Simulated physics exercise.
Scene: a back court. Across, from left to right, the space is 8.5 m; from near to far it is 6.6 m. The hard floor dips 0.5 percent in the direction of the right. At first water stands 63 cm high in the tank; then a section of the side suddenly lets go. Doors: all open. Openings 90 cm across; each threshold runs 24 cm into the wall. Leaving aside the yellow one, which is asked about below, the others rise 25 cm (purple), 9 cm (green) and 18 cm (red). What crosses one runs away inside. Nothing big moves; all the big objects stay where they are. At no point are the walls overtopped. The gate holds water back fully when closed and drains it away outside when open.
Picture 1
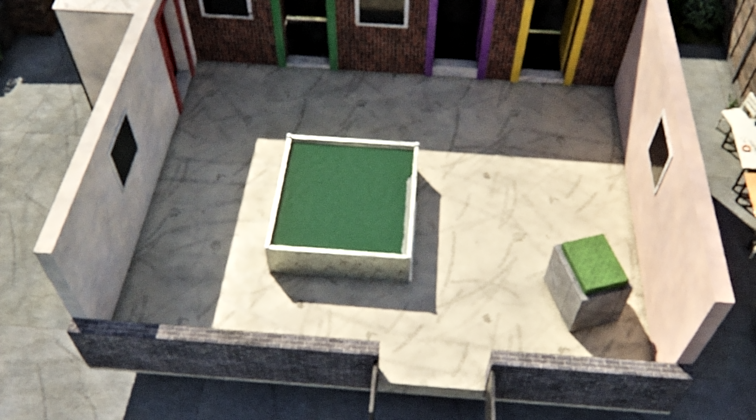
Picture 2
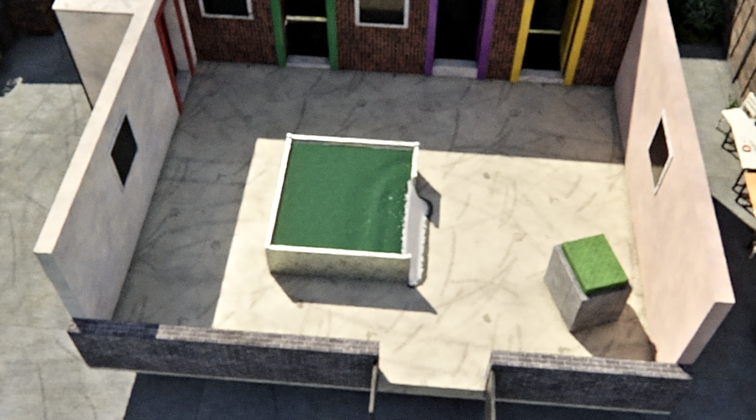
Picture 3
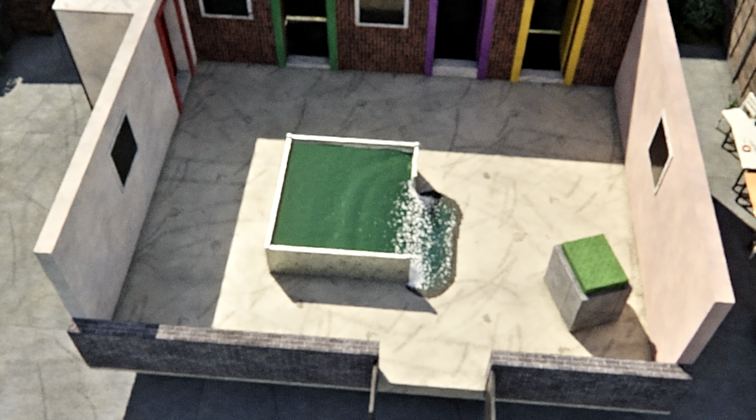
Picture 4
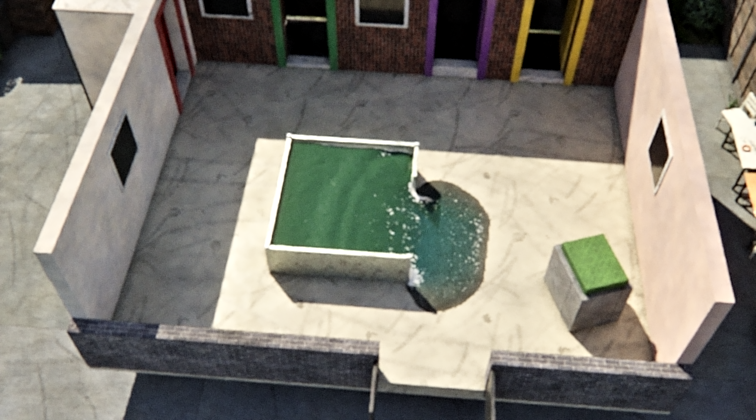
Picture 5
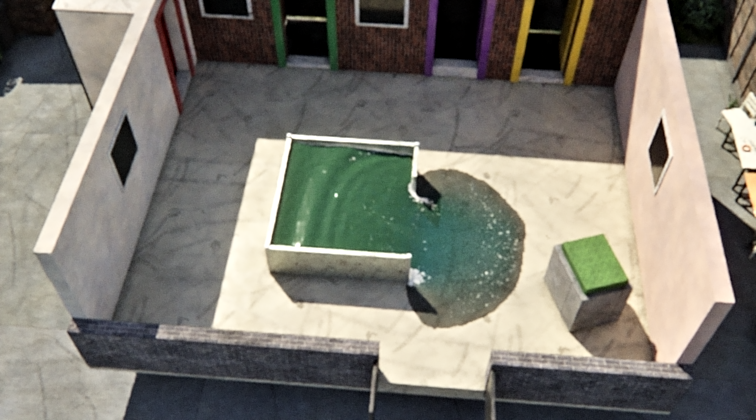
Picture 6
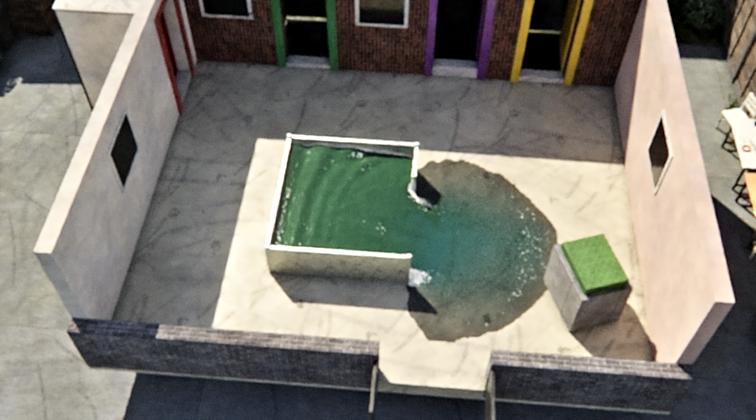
Green water burst through the right side of a square white-walled tank in a walled courtyard, foamed onto the pale floor, and spread in a widening rounded pool to the grass-topped block.
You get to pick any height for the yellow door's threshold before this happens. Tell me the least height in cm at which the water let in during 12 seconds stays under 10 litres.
It should be about 15 cm.
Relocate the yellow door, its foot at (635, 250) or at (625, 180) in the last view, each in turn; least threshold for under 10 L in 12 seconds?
You'd want roughly 34 cm there first, then roughly 18 cm.
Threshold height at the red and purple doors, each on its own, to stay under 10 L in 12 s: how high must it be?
You'd want some 8.0 cm at red and some 6.0 cm at purple.
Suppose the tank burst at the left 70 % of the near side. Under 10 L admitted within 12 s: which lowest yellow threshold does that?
Then something near 7.5 cm.
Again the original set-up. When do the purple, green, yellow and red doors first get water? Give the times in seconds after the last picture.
Front arrival: Purple 3.2 seconds, green 5.0 seconds, yellow 2.6 seconds, red 7.0 seconds.
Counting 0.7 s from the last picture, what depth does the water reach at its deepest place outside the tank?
Up to some 36 centimetres, I'd say.
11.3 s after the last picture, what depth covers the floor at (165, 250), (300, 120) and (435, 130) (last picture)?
Depths in order: 6 / 5 / 5 cm.
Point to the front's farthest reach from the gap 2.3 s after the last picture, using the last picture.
Close to pixel (613, 90).
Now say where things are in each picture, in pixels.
The tank at (346, 196) is whole and still, 63 cm deep; the yellow door at (549, 44) is dry, in the first picture.
Water pours out at (409, 231) and has run 0.3 m, to (423, 274); about 9 cm deep outside, 63 cm at the back, in the second picture.
Water pours out at (409, 233) and has run 0.8 m, to (457, 222); about 11 cm deep outside, 63 cm at the back, in the third picture.
The gap is at (409, 233), the front 1.3 m out at (484, 230); the back of the tank holds 63 cm, in the fourth picture.
Water pours out at (409, 234) and has run 1.9 m, to (519, 241); about 7 cm deep outside, 62 cm at the back, in the fifth picture.
The gap is at (409, 234), the front 2.4 m out at (551, 249); the back of the tank holds 57 cm; 2.8 m in a straight line remain to the yellow door at (549, 44), in the sixth picture.
Then, 0.7 s after the last picture water covers 25 % of the floor, deepest (36 cm) near (636, 252); it has not reached the yellow door.
Then, 2.3 s after the last picture water covers 35 % of the floor, deepest (38 cm) near (644, 388); it has not reached the yellow door.
Then, 11.3 s after the last picture water covers 95 % of the floor, deepest (11 cm) near (249, 67); 9 cm at the yellow door, 43 litres in over its 12 cm threshold.
At the yellow door as built, the water peaked near 18 cm, 5.3 s after the last picture.
With a threshold of 12.5 cm, 35 litres would have come in within the 12 s; with 17 cm, 3 litres. So under 10 litres takes about 15 cm.
